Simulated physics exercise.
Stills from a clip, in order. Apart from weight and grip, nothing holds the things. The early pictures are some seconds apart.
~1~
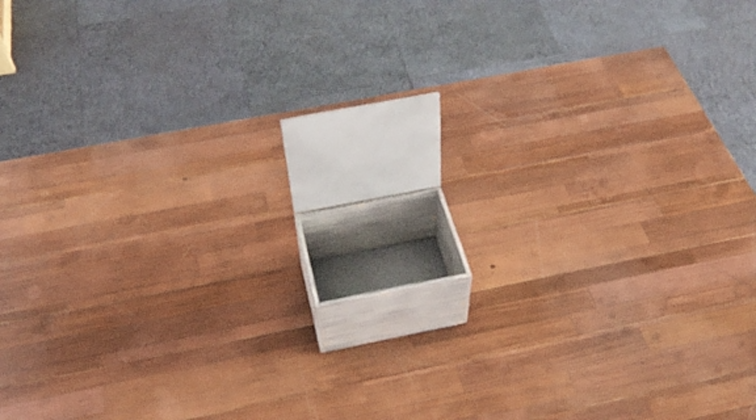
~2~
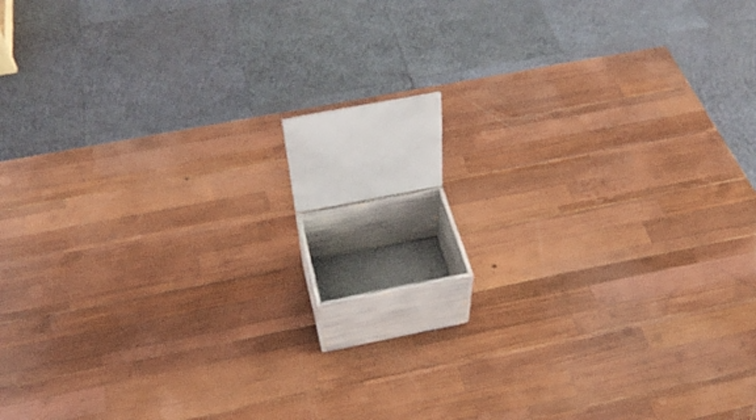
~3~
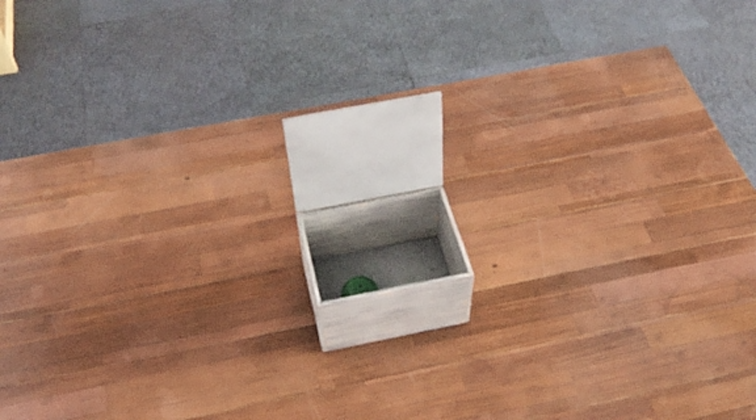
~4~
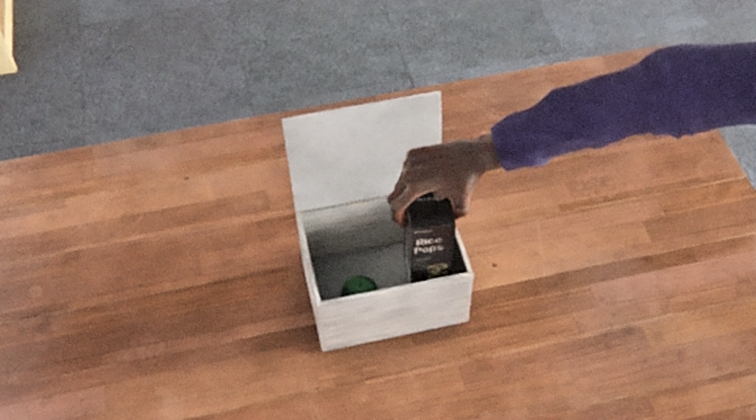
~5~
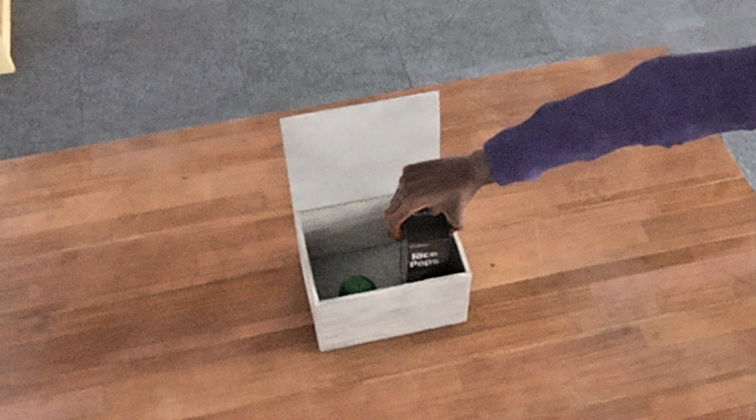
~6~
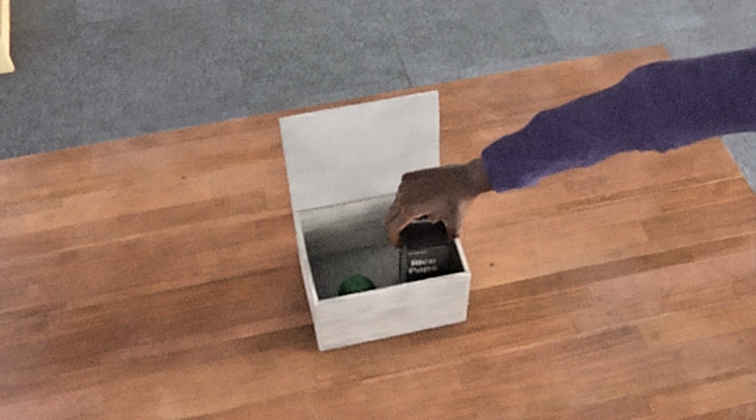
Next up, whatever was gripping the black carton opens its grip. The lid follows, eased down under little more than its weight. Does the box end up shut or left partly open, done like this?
It ends up partly open.
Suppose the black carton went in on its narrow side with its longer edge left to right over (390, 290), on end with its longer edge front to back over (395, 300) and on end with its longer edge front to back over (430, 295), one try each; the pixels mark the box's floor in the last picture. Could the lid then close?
In the first case the lid comes down fully; in the second it stays propped open; in the third it stays propped open.
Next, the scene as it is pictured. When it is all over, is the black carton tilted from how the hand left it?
By the end it has kept its angle.
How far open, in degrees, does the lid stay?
Roughly 35°.
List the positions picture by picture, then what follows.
In the first frame, the last thing is not in view yet.
In the second frame, the last thing is not in view yet.
In the third frame, the last thing is not in view yet.
The fourth frame shows on its way; black carton (428, 242).
The fifth frame shows on its way; black carton (424, 255).
The sixth frame shows put in, still held; black carton (423, 261).
Then, 1.30 s past the last view, lid 81° above the rim.
Then, 1.60 s past the last view, lid 57° above the rim.
Finally, lid 34° above the rim; both still in place. Final places as the last picture's camera would see them, black carton near (423, 261).
